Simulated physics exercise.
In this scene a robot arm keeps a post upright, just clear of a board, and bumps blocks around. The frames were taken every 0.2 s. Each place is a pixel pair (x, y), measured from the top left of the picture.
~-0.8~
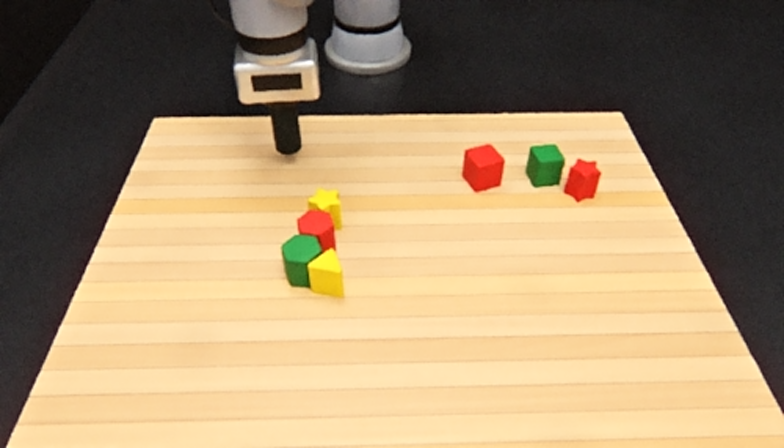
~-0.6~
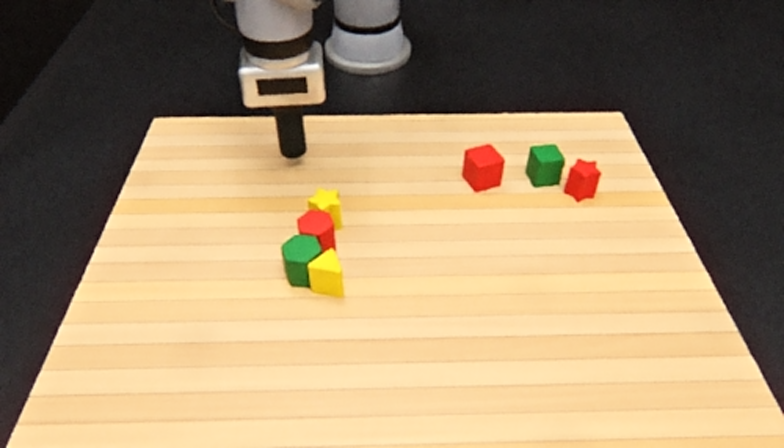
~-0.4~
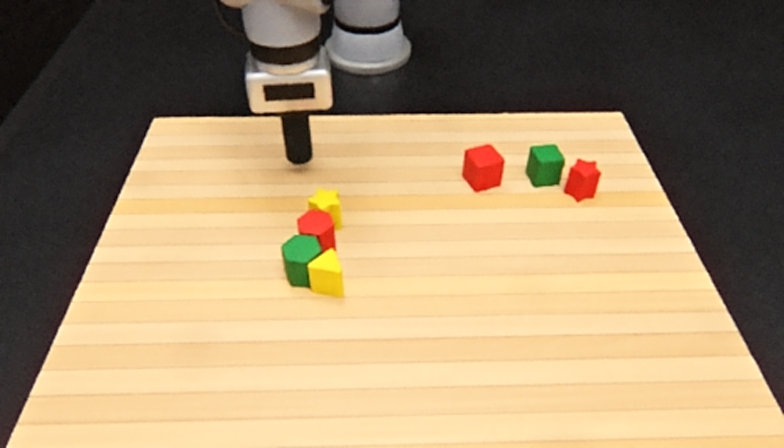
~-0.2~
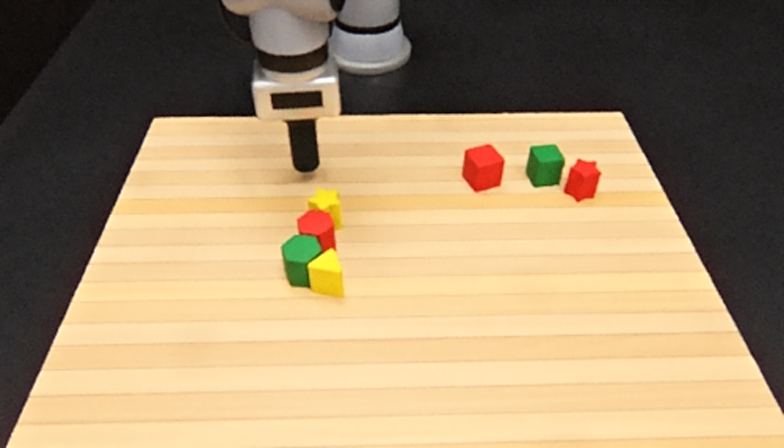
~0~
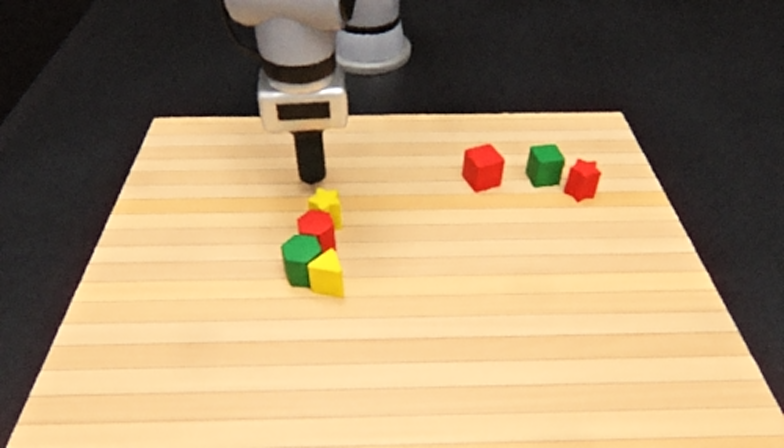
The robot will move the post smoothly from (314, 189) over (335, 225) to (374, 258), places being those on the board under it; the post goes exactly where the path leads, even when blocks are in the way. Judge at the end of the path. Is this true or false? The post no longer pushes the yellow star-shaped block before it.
The claim does not hold.
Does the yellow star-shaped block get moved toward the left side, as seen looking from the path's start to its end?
I expect so.
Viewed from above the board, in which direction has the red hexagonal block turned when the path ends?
From the top: Clockwise.
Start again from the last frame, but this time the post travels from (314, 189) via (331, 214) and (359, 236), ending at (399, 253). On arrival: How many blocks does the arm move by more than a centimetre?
Three or more get moved.
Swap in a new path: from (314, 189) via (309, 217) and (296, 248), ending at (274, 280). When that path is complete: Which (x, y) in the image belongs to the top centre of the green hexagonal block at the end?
It will likely be found at (299, 266).
The first path, step by step. One third of the way, post at (325, 201); green hexagonal block at (299, 251); red hexagonal block at (319, 227), turned 20° clockwise; yellow star-shaped block at (333, 206), turned 15° anticlockwise.
Two thirds of the way, post at (346, 225); green hexagonal block at (295, 255), turned 15° clockwise; red hexagonal block at (335, 242), turned 95° clockwise; yellow star-shaped block at (364, 226), turned 50° anticlockwise; yellow three-sided block at (325, 268), turned 15° anticlockwise.
At the end, post at (373, 246); green hexagonal block at (295, 255), turned 15° clockwise; red hexagonal block at (335, 242), turned 95° clockwise; yellow star-shaped block at (393, 247), turned 50° anticlockwise; yellow three-sided block at (325, 268), turned 15° anticlockwise.
